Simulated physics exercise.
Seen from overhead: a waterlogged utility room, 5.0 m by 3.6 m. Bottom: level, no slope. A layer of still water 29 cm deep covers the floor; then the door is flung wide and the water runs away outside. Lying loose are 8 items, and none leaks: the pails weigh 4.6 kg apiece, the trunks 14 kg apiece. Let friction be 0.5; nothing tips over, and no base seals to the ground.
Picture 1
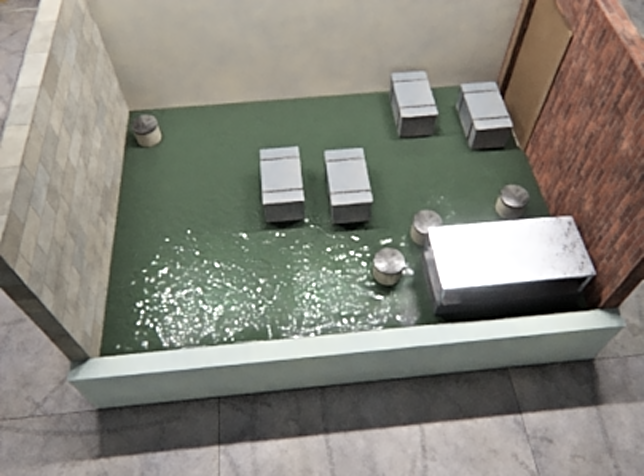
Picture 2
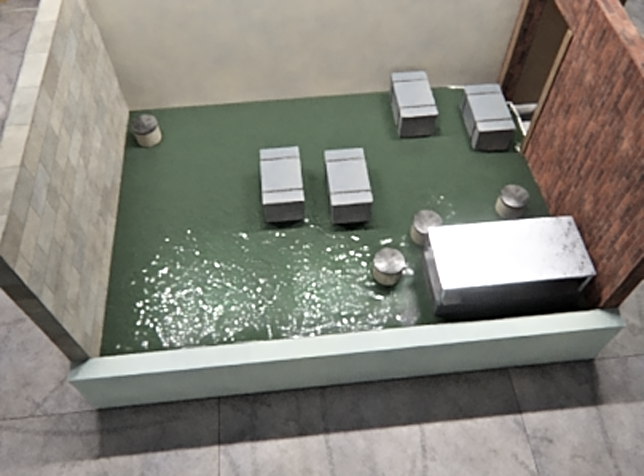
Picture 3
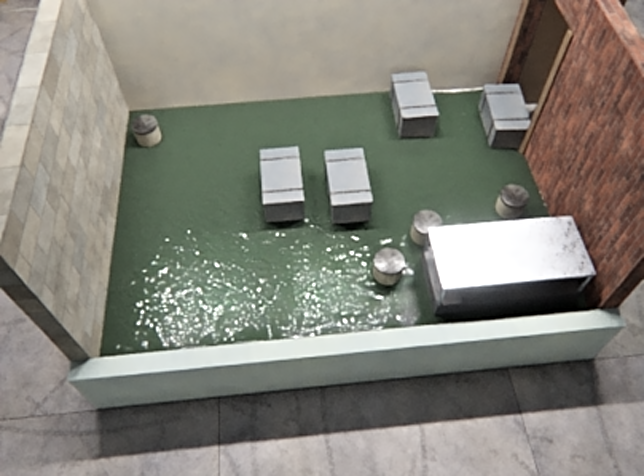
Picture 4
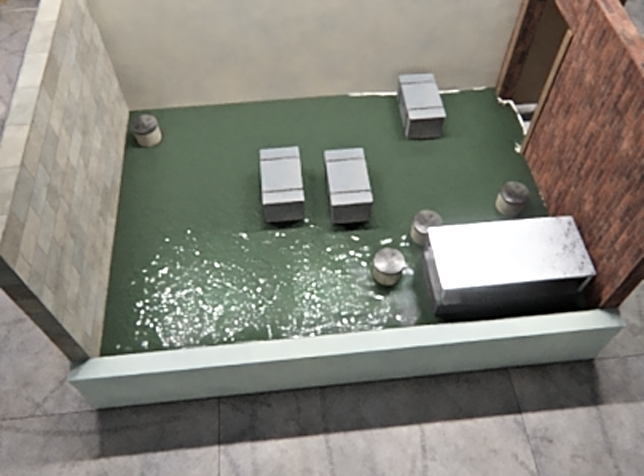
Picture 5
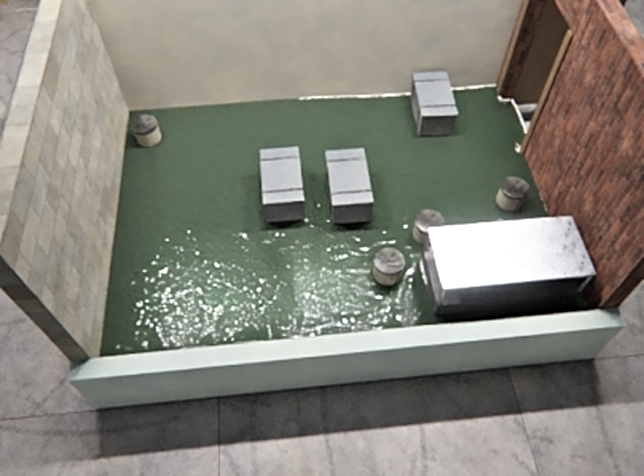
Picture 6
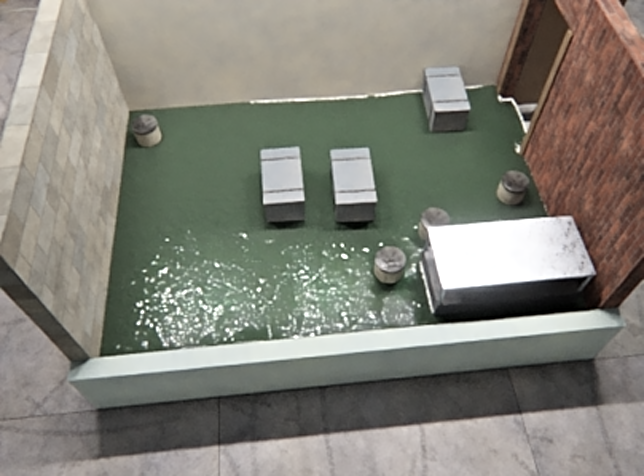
Grey box floating out through an opened doorway at back right of a flooded green room, another box drifting right behind it.
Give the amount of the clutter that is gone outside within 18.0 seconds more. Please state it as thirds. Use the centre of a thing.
That would be two thirds or a larger share.
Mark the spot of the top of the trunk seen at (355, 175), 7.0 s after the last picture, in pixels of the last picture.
(502, 112), give or take.
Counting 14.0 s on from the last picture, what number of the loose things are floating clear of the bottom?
I'd say 2 of them.
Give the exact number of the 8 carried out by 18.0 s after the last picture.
6.
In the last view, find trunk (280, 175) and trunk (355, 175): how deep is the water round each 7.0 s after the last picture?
I'd put it at 20 cm and 17 cm respectively.
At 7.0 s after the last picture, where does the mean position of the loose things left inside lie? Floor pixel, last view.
Near (401, 177).
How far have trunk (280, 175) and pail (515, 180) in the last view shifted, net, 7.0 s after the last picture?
So the first one has shifted 120 cm and the other is gone out.
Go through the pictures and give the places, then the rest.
A trunk at (414, 93), afloat; a pail at (515, 196) floats; 29 cm deep round most things; 0 of 8 have shifted, in the first frame.
A trunk at (414, 93), afloat; a pail at (515, 196), afloat; about 4860 L in view; 0 of 8 have shifted, in the second frame.
A trunk at (414, 94) floats; a pail at (515, 196) floats; 29 cm deep round most things; 1 of 8 have shifted, in the third frame.
A trunk at (422, 95), afloat, 11 cm from its start; a pail at (515, 192), afloat, 7 cm from its start; 29 cm deep round most things; 3 of 8 have shifted, in the fourth frame.
A trunk at (435, 93), afloat, 29 cm from its start; a pail at (515, 187) floats, 16 cm from its start; about 4670 L in view; 3 of 8 have shifted, in the fifth frame.
A trunk at (447, 88) floats, 46 cm from its start; a pail at (516, 181) floats, 26 cm from its start; 26 cm deep round most things; 5 of 8 have shifted, in the sixth frame.
Then, 2.0 s after the last picture 2 of 8 are out; 6 afloat.
Then, 7.0 s after the last picture 3 of 8 are out; 5 afloat.
Then, 14.0 s after the last picture 6 of 8 are out; 2 afloat.
Then, 18.0 s after the last picture 6 of 8 are out; 2 afloat.
